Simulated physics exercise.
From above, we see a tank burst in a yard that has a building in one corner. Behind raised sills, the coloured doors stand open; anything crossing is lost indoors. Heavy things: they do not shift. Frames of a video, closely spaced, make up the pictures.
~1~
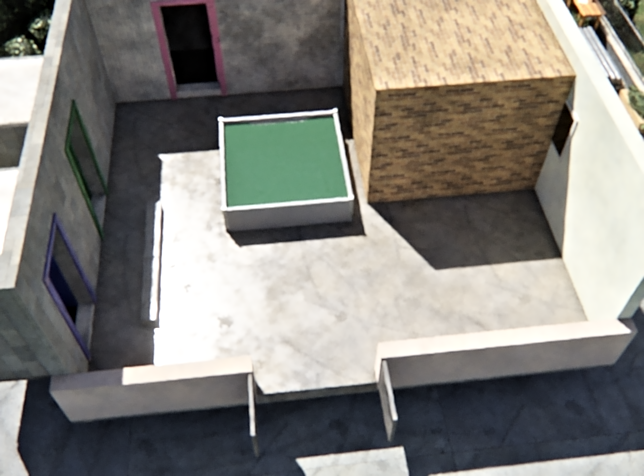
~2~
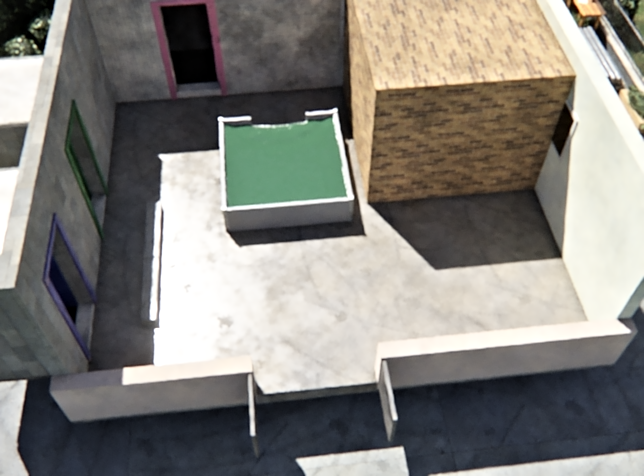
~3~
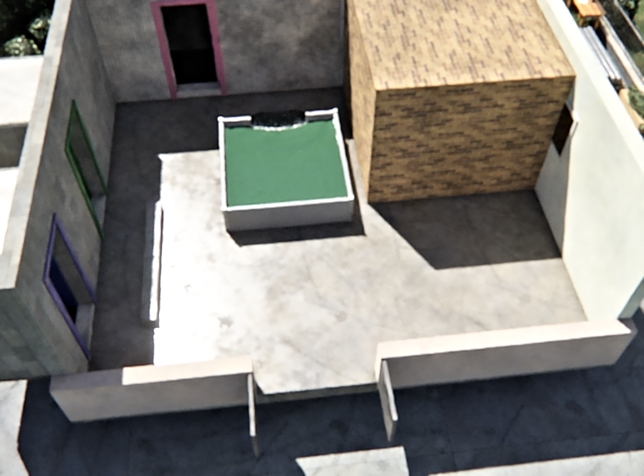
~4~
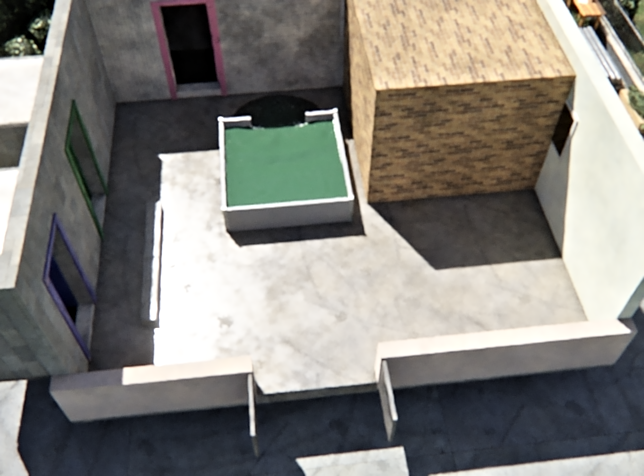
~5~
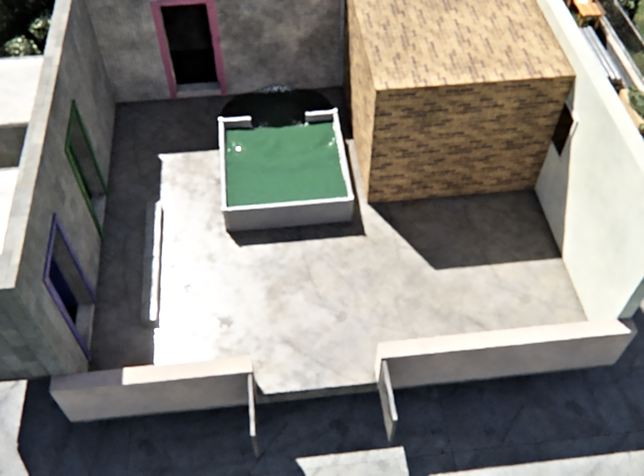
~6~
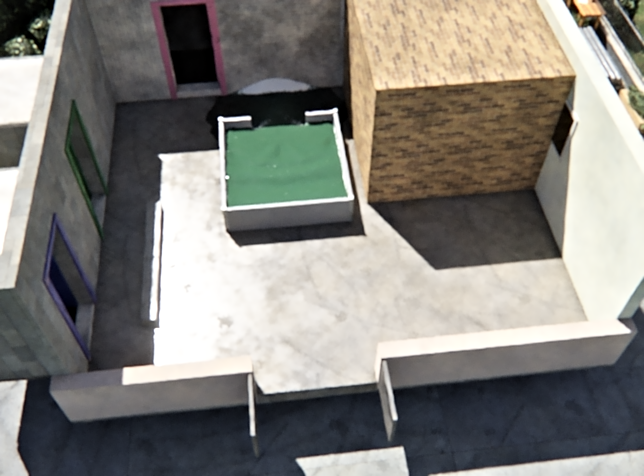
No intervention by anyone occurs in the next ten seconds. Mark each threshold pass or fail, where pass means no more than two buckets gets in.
Blue door - pass; pink door - pass; green door - pass.
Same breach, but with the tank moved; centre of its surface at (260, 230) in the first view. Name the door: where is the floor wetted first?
Answer: The pink-painted one.
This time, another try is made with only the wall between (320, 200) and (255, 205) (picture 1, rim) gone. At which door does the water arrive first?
The blue door, I think.
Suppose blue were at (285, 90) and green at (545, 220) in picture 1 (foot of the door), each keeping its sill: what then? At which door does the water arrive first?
Result: The blue-painted one.
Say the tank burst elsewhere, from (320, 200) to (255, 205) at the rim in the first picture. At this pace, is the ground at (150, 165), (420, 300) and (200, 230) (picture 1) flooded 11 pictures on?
In the order given: Untouched, swamped and untouched.
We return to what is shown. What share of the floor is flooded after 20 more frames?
My estimate is roughly 30 percent.
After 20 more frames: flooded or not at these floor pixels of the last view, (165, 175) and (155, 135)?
In order: Swamped and swamped.
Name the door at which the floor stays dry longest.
I'd say the blue door.
A moment on, water covers 10 % of the floor; the blue door not reached, the pink door wet at the sill, nothing in, the green door not reached.
Next, water covers 15 % of the floor; the blue door not reached, the pink door wet at the sill, nothing in, the green door not reached.
Then, water covers 30 % of the floor; the blue door not reached, the pink door wet at the sill, nothing in, the green door wet at the sill, nothing in.
Later, water covers 50 % of the floor; the blue door wet at the sill, nothing in, the pink door wet at the sill, nothing in, the green door wet at the sill, nothing in.
In the end, water covers 80 % of the floor; the blue door wet at the sill, nothing in, the pink door wet at the sill, nothing in, the green door wet at the sill, nothing in.
